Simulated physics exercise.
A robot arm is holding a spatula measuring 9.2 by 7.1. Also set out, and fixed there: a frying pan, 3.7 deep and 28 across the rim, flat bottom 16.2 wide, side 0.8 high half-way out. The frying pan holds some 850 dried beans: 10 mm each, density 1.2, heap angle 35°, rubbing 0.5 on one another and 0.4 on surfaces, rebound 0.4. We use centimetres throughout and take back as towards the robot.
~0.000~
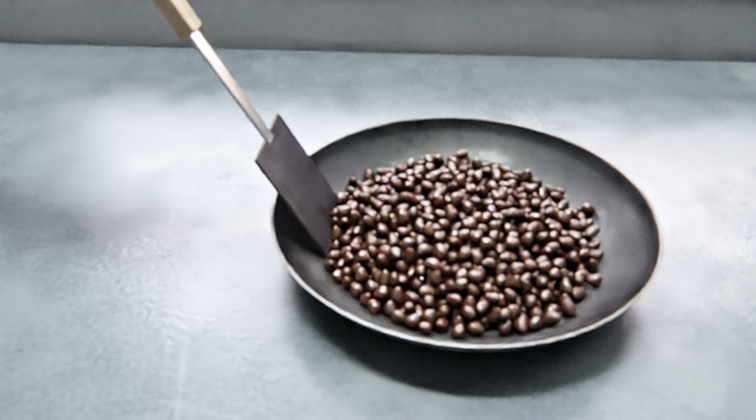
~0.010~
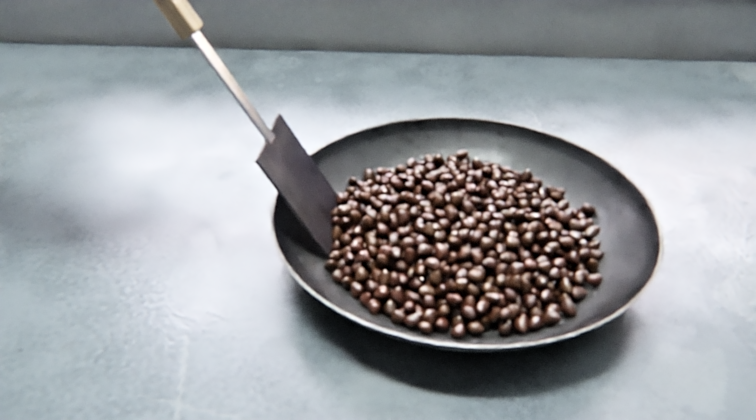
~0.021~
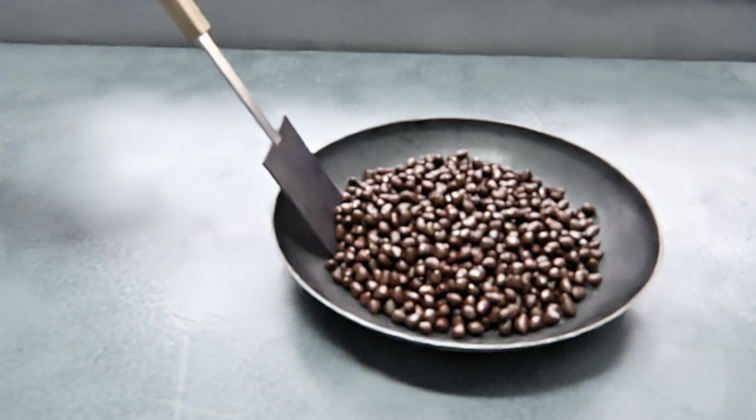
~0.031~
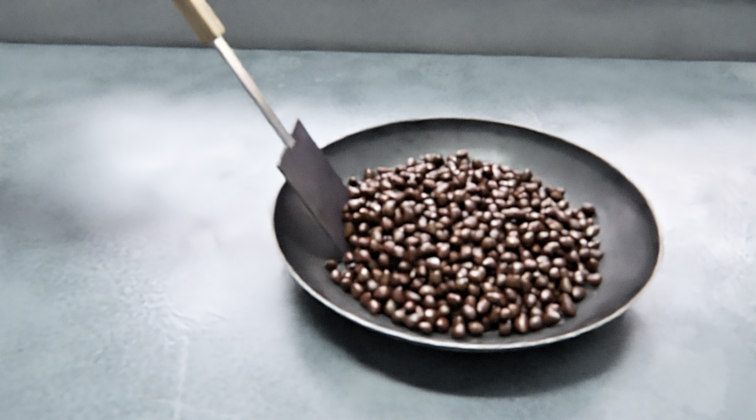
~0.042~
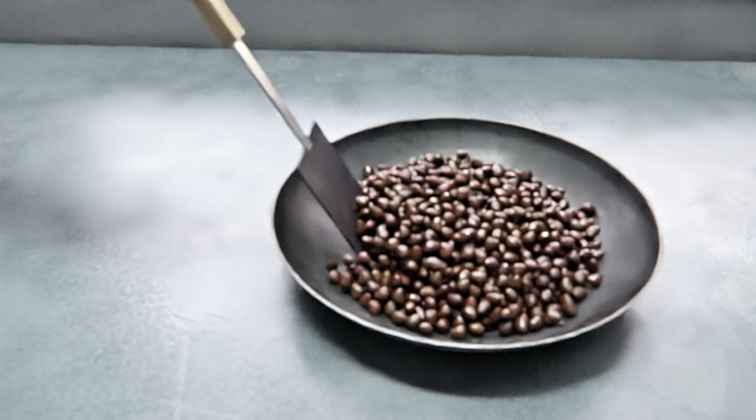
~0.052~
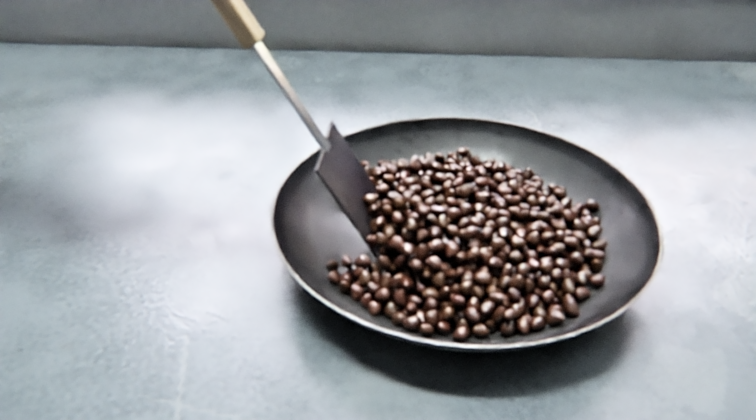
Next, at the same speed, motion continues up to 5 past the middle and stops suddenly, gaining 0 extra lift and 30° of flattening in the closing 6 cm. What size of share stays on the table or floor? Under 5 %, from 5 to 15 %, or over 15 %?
Under 5 %.
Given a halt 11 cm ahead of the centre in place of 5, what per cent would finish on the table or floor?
Then roughly 25 percent would finish on the table or floor.
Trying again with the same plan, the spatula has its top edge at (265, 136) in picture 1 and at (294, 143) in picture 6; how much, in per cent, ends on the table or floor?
Off the vessel, on the table or floor: Some 0 percent.
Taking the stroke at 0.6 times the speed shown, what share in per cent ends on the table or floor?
The share would be near 0 in a hundred.
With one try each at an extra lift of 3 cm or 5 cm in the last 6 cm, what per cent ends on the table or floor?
Close to 10 and 10 percent respectively.
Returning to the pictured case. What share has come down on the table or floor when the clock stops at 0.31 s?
0 %.
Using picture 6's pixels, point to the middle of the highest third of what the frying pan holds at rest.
I'd put it close to (576, 221).
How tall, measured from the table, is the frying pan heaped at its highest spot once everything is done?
Height at rest: Roughly 5.0 cm.
By 0.08 s, sloping 61°, highest piece 7 above the table; 846 in the frying pan.
By 0.10 s, sloping 52°, highest piece 9 above the table; 845 in the frying pan, 1 on the blade or in flight.
By 0.31 s, sloping 31°, highest piece 5 above the table; 835 in the frying pan, 7 on the table or floor, 4 on the blade or in flight.
By 1.36 s, sloping 31°, highest piece 5 above the table; 833 in the frying pan, 13 on the table or floor.
Final count, 833 in the frying pan, 13 on the table or floor. That is 2 % on the table or floor.
